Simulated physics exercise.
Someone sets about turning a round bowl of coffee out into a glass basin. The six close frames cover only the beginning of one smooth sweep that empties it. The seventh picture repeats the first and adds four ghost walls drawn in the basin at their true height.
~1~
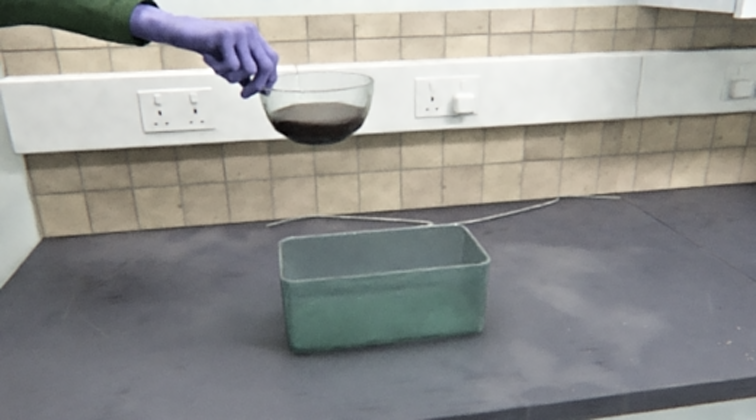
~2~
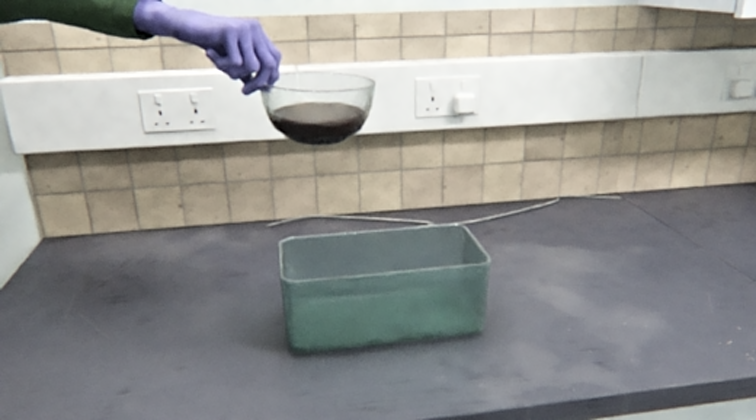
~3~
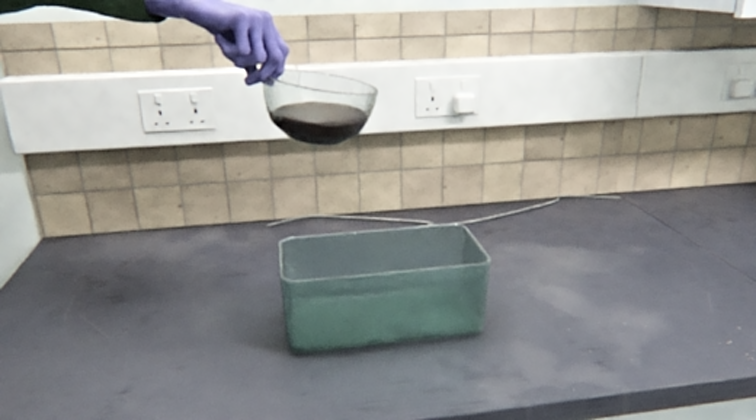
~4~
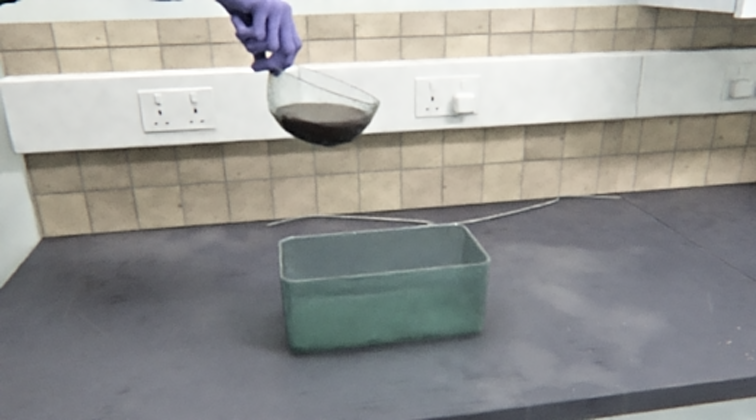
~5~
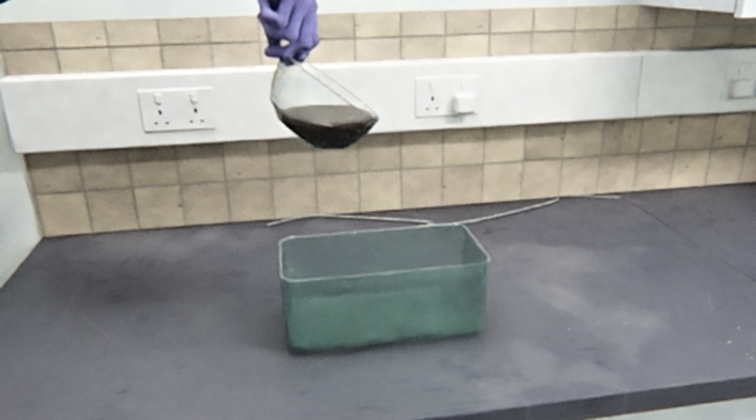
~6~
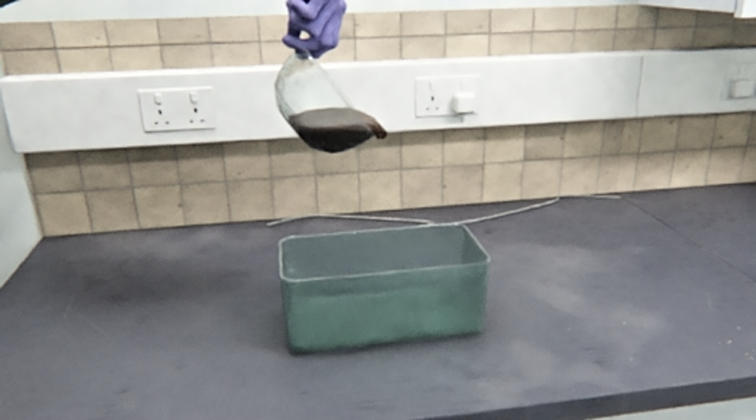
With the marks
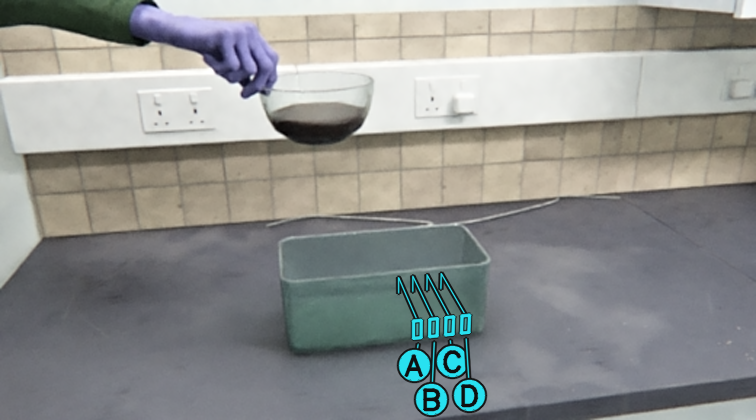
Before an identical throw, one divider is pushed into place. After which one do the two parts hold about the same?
The best slot is A.
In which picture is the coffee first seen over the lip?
Picture 6.
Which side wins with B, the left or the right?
The left side.
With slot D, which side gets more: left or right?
More ends on the left.
On the marked copy, A at (418, 344); B at (434, 342); C at (450, 340); D at (466, 338).
Choosing A, about 43 % ends left of the wall and 55 % right of it.
Choosing B, about 77 % ends left of the wall and 20 % right of it; 3 % is lost outside.
Choosing C, about 88 % ends left of the wall and 9 % right of it; 3 % is lost outside.
Choosing D, about 84 % ends left of the wall and 13 % right of it; 3 % is lost outside.
